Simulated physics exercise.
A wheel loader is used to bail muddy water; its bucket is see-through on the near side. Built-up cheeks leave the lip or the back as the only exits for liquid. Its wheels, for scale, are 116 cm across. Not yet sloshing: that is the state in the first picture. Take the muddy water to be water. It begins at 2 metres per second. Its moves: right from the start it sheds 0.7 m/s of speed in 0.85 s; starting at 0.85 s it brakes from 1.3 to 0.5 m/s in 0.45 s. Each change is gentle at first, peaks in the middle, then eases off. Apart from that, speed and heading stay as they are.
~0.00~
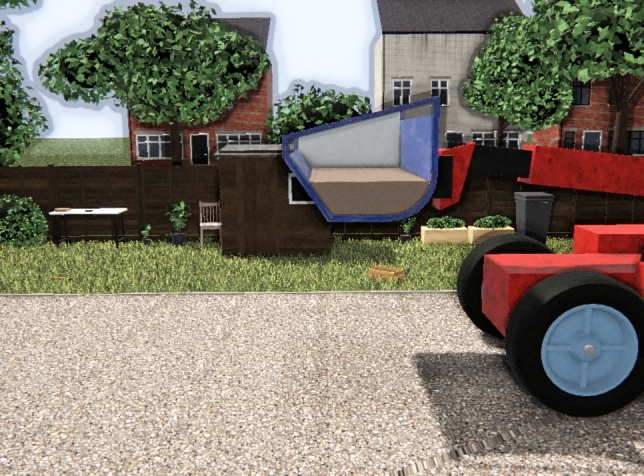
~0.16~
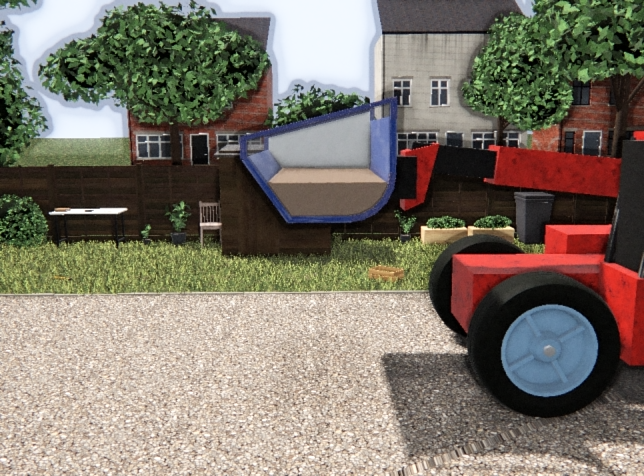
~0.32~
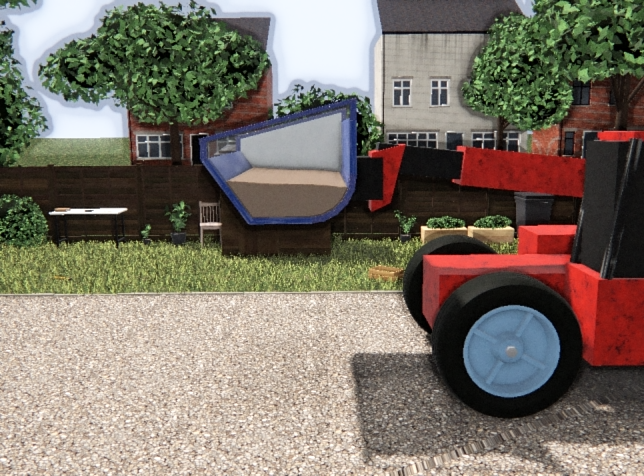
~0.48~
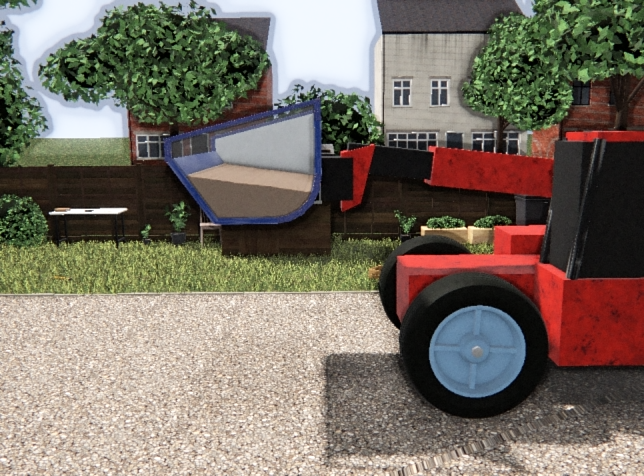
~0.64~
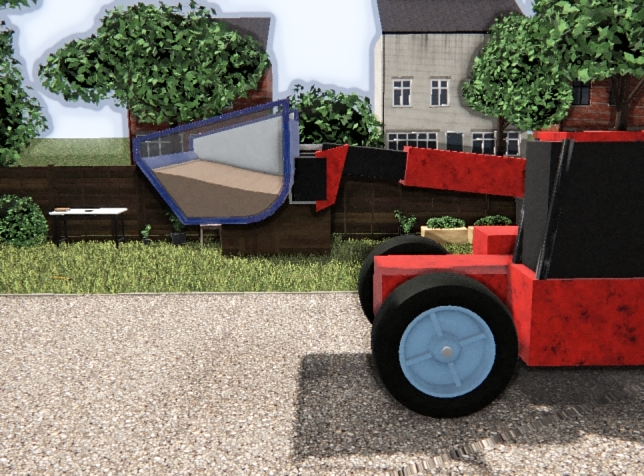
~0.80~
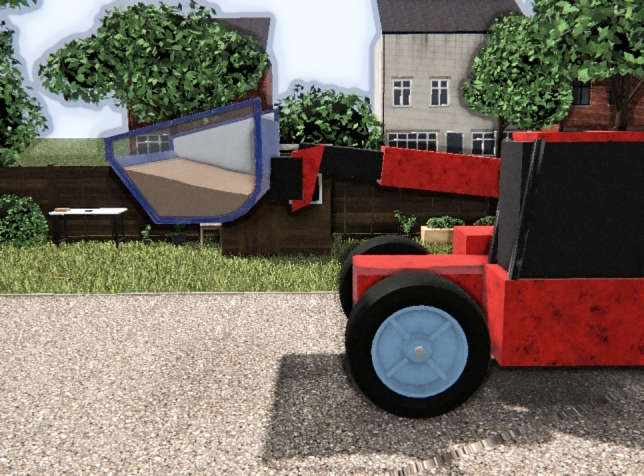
A red wheel loader rolls left across gravel past a fence and houses, carrying a raised, see-through-sided bucket of brownish water; as it moves, the water's surface, level at first, tilts gradually, rising toward the bucket's front on the left.
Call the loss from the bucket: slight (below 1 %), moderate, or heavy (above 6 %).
Slight.
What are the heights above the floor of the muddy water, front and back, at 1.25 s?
Level, front = 28 cm; level, back = 18 cm.
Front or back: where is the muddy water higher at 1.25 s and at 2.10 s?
The surface rises towards the forward end and then towards the rear end.
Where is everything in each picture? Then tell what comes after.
In the first picture, the surface is at (334, 182) near the front wall; the surface is at (418, 182) near the back wall; the lip is at (289, 156); the front is on the left.
In the second picture, the surface is at (293, 183) near the front wall; the surface is at (377, 183) near the back wall.
In the third picture, the surface is at (253, 183) near the front wall; the surface is at (338, 187) near the back wall.
In the fourth picture, the surface is at (218, 181) near the front wall; the surface is at (303, 191) near the back wall.
In the fifth picture, the surface is at (187, 179) near the front wall; the surface is at (272, 194) near the back wall.
In the sixth picture, the surface is at (160, 177) near the front wall; the surface is at (245, 194) near the back wall; the lip is at (113, 158).
After 1.25 s the surface stands 19 cm at the back and 28 cm at the front; nothing has left.
After 1.70 s the surface stands 27 cm at the back and 25 cm at the front; nothing has left.
After 2.10 s the surface stands 30 cm at the back and 21 cm at the front; nothing has left.
After 4.18 s nothing has left.
